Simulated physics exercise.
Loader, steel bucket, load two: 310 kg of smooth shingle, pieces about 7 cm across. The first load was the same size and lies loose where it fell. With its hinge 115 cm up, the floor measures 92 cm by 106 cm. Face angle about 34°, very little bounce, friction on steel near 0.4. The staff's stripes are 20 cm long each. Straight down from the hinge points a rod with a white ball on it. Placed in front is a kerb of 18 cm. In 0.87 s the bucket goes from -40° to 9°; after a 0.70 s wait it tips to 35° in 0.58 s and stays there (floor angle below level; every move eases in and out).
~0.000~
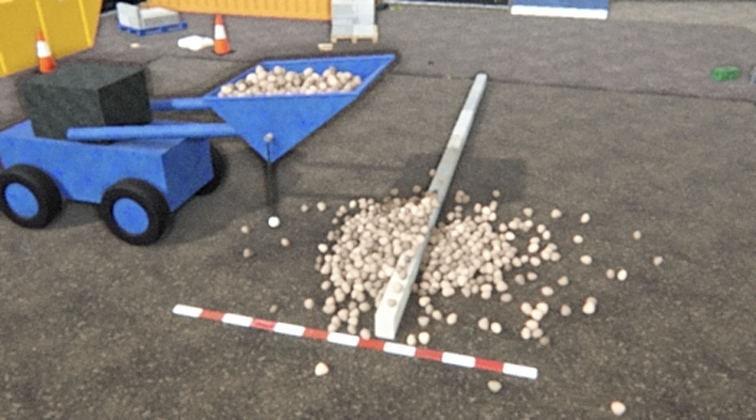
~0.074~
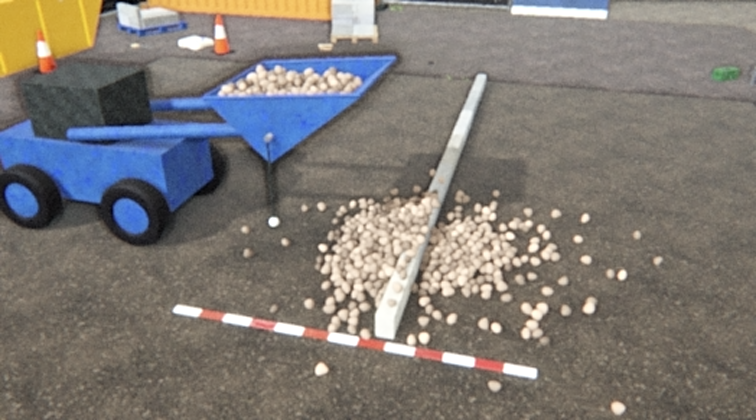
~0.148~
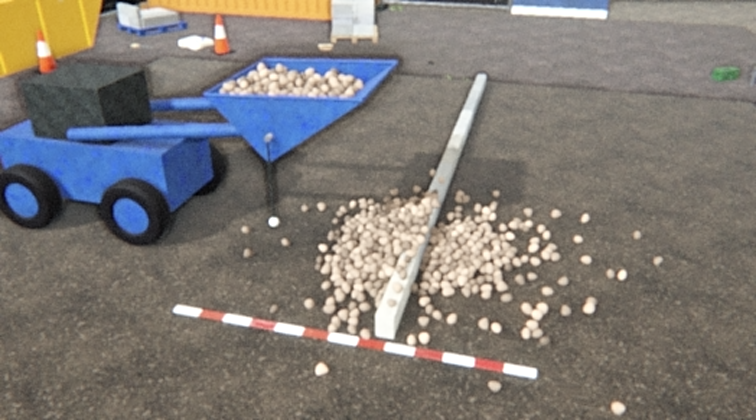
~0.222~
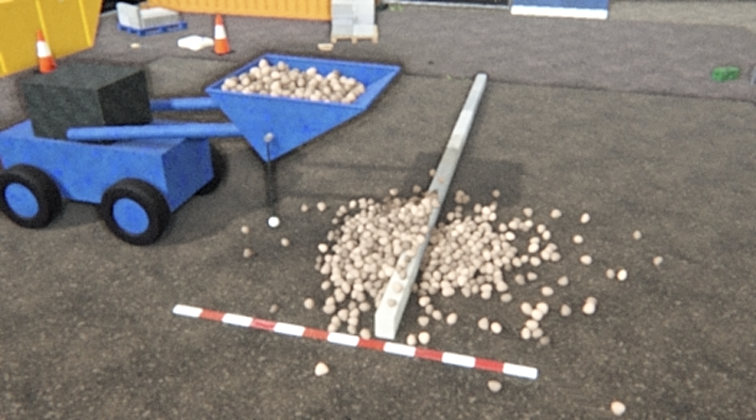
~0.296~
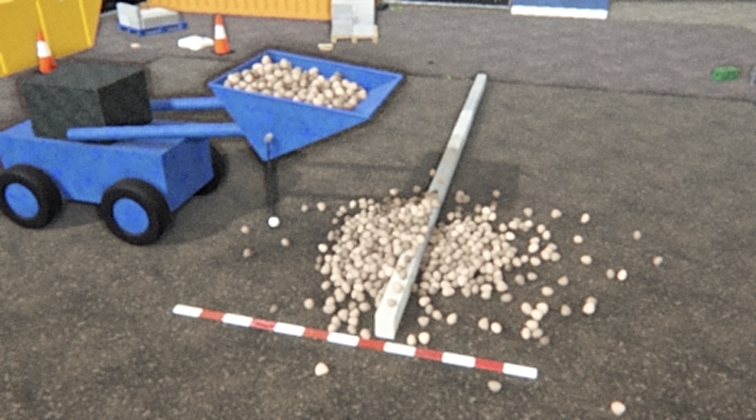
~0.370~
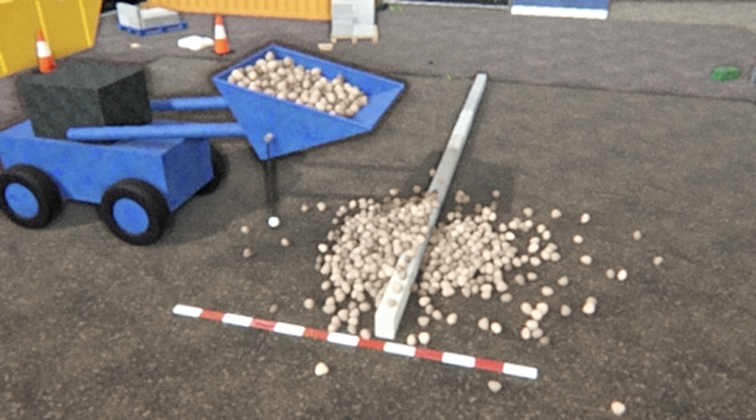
Blue bucket of pale stones on a small four-wheeled machine slowly tilting down to the right beside a kerb strewn with stones.
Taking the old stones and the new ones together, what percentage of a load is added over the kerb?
About 38 per cent.
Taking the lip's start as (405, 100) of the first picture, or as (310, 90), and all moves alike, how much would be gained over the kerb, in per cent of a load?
The first position would add some 95 per cent, the second some 0.
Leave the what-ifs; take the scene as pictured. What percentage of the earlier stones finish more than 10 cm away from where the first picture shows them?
I'd put it at about 10 per cent.
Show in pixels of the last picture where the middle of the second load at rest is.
In the last view, somewhere near (402, 234).
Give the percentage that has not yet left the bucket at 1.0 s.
I'd say about 100 per cent.
After 0.6 s the floor is at 1°; in per cent of one load, 100 in the bucket, 65 on this side of the kerb, 35 over the kerb; the foremost stones are at (614, 273).
After 1.0 s the floor is at 9°; in per cent of one load, 100 in the bucket, 65 on this side of the kerb, 35 over the kerb; the foremost stones are at (614, 273).
After 2.6 s the floor is at 35°; in per cent of one load, 10 in the bucket, 132 on this side of the kerb, 58 over the kerb; the foremost stones are at (614, 273).
After 5.1 s the floor is at 35°; in per cent of one load, 0 in the bucket, 126 on this side of the kerb, 74 over the kerb; the foremost stones are at (614, 273). Net gain over the kerb, 38.
